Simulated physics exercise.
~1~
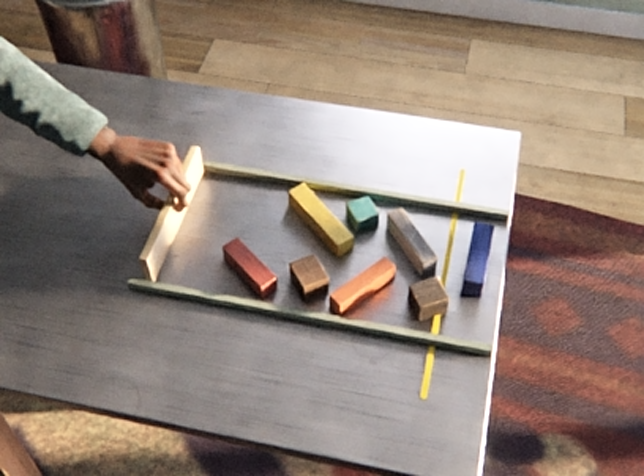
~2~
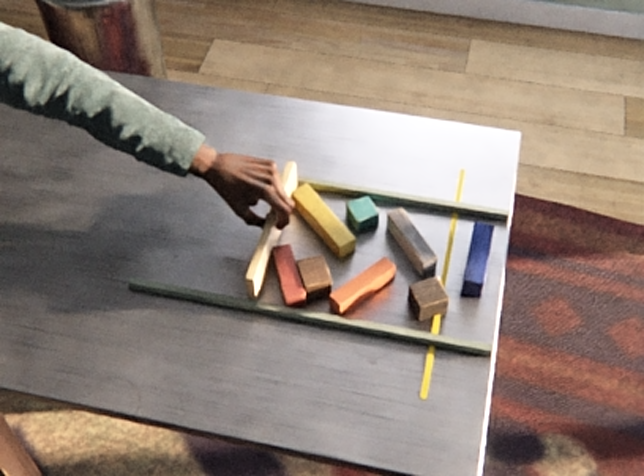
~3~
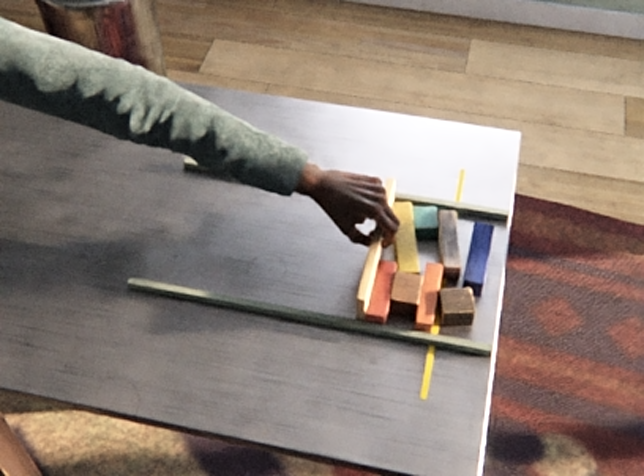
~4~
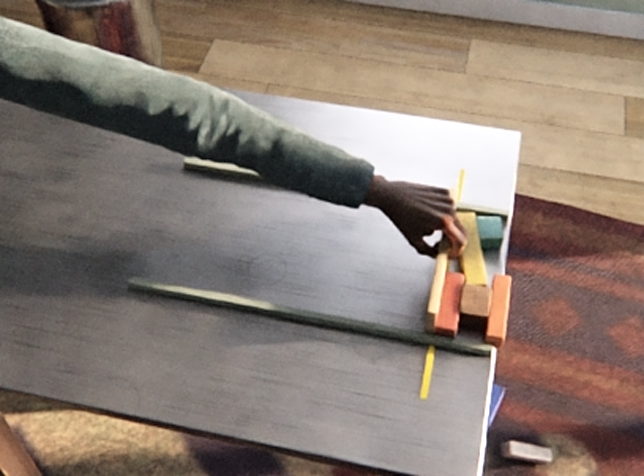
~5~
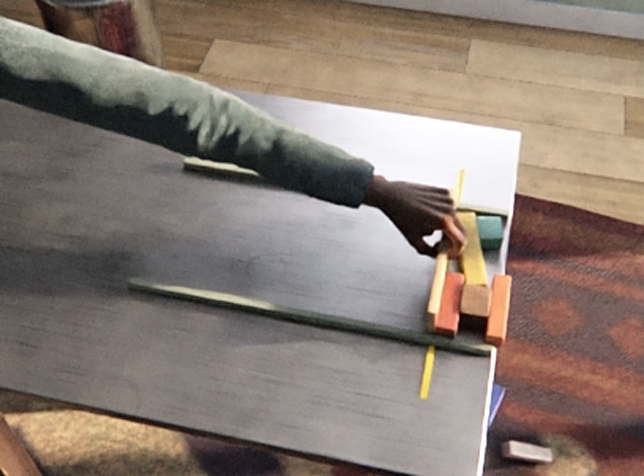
Hand pushing a board rightward along a table, sweeping coloured blocks together to a yellow line, some dropping off the edge.
